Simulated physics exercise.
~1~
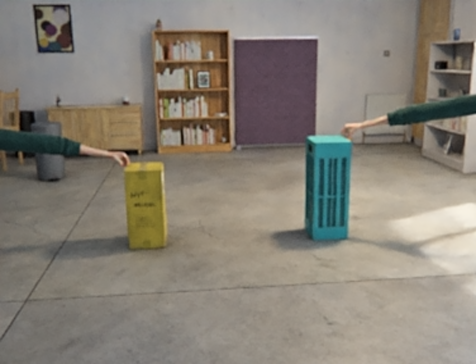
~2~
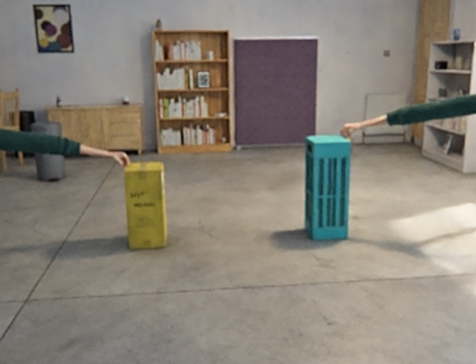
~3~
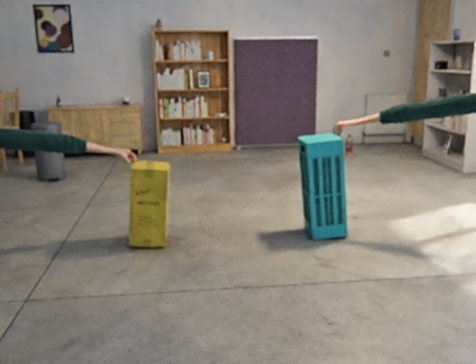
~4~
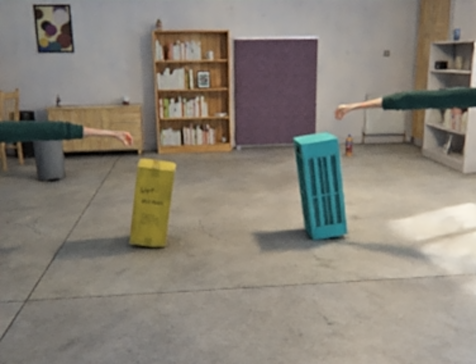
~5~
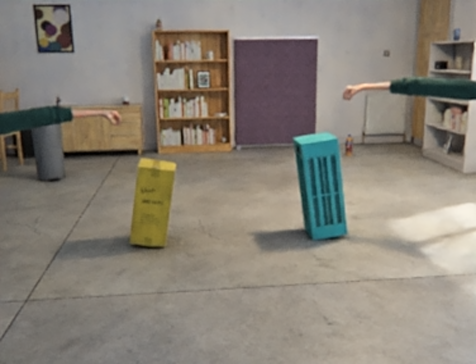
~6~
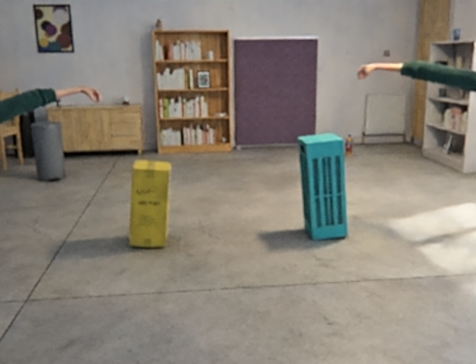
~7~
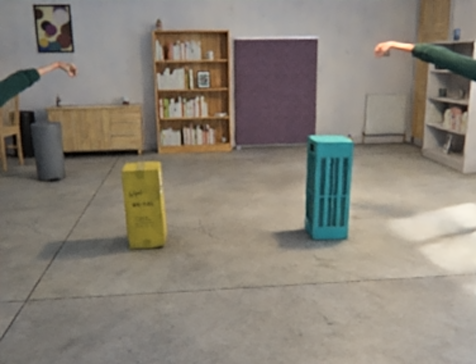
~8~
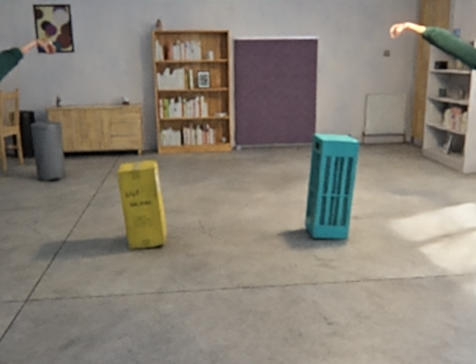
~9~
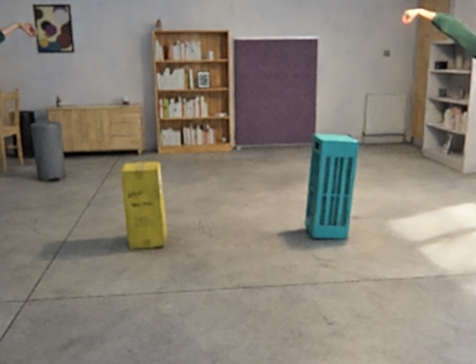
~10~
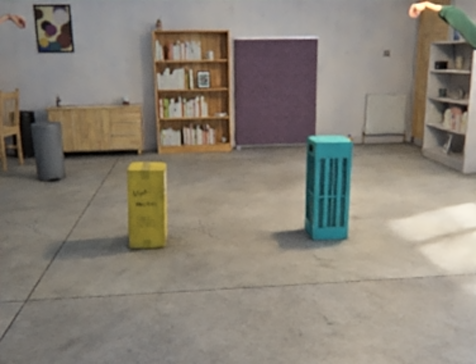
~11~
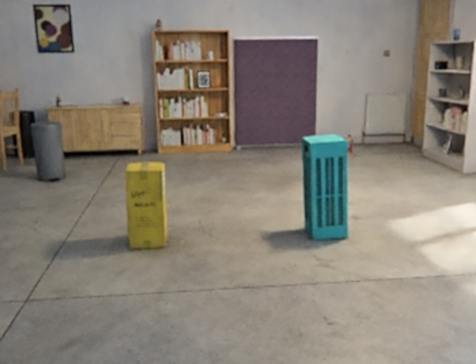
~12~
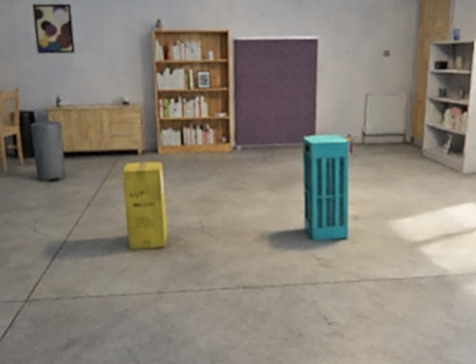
In a room with a bare concrete floor, bookshelves and a purple panel against the back wall, a yellow parcel stands on the left and a taller turquoise crate on the right. A green-sleeved arm reaches in from each side, with a hand at the top of each object. The hands push and both objects tip slightly, then the hands let go and draw back. The parcel and the crate rock back the other way, wobbling a little as the arms rise out of view. Neither topples, and both settle upright on their bases.
